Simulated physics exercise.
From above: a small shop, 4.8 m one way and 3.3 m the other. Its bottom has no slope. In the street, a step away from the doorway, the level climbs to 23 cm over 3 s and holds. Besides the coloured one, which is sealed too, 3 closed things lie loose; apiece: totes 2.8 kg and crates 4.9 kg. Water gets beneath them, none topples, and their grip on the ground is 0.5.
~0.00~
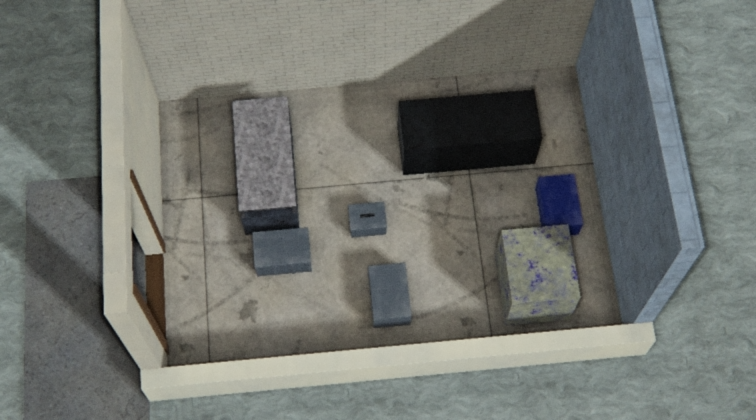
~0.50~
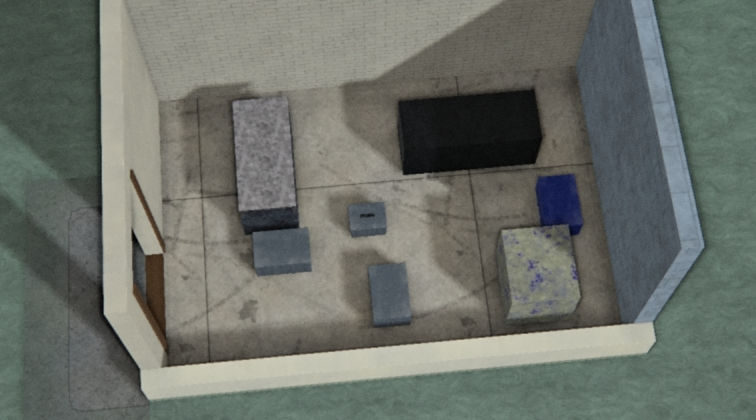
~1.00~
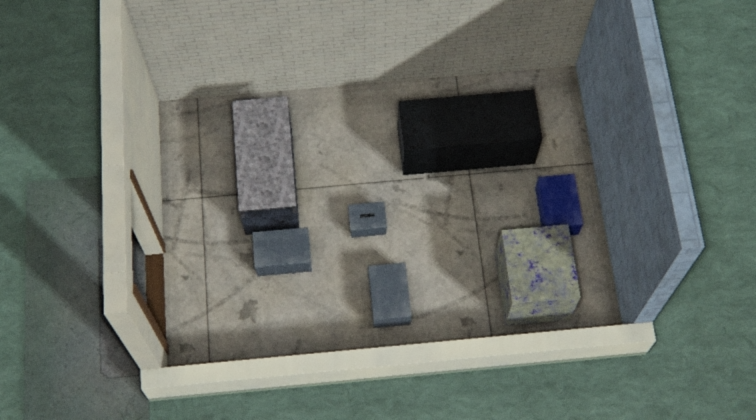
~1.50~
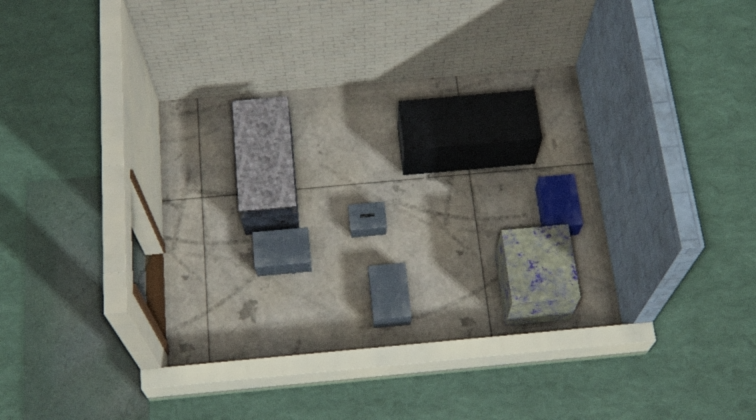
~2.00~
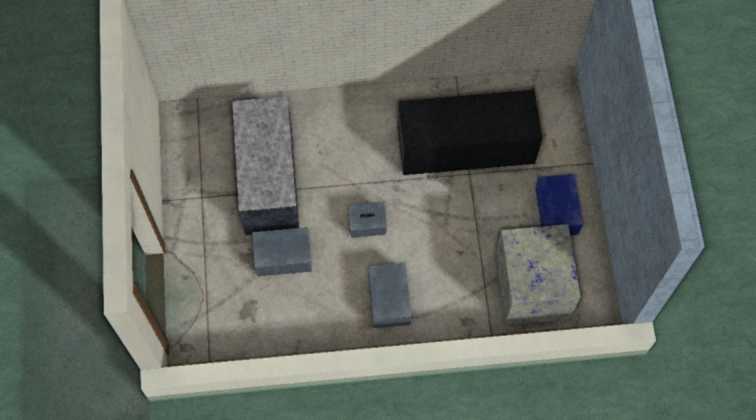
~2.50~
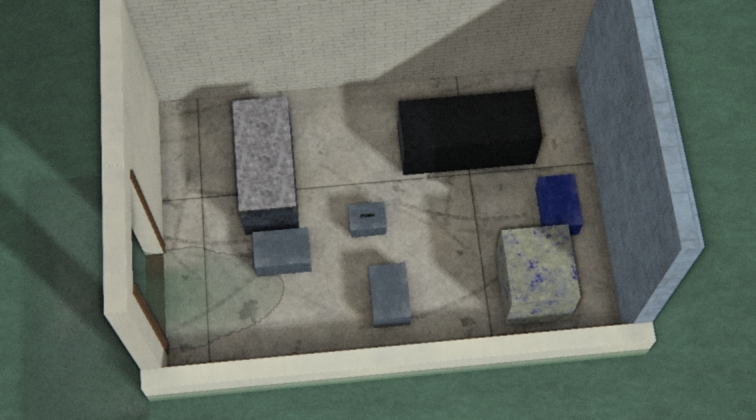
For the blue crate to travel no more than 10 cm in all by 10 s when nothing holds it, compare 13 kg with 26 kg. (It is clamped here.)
I expect that neither weight holds it.
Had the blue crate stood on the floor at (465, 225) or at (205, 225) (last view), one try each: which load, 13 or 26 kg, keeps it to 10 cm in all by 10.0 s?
In that order: Neither holds; only the larger holds.
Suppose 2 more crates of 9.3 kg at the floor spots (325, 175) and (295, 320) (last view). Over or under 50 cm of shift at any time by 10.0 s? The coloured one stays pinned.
In that order: Less, over.
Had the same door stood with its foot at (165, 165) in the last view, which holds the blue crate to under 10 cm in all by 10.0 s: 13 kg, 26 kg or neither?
Then only the larger load is enough.
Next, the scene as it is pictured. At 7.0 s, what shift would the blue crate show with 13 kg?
Roughly 20 cm.
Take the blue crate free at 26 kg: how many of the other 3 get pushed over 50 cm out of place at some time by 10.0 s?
I count 3.
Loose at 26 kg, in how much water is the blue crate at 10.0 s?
Roughly 15 cm.
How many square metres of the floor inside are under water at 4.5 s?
About 8.0 m2.
After 3.5 s the blue crate would be 0 cm from its start with 13 kg and 0 cm from its start with 26 kg; 0 cm of water round it then.
After 4.5 s the blue crate would be 0 cm from its start with 13 kg and 0 cm from its start with 26 kg; 0 cm of water round it then.
After 7.0 s the blue crate would be 25 cm from its start with 13 kg and 1 cm from its start with 26 kg; 9 cm of water round it then.
After 10.0 s the blue crate would be 94 cm from its start with 13 kg and 17 cm from its start with 26 kg; 15 cm of water round it then.
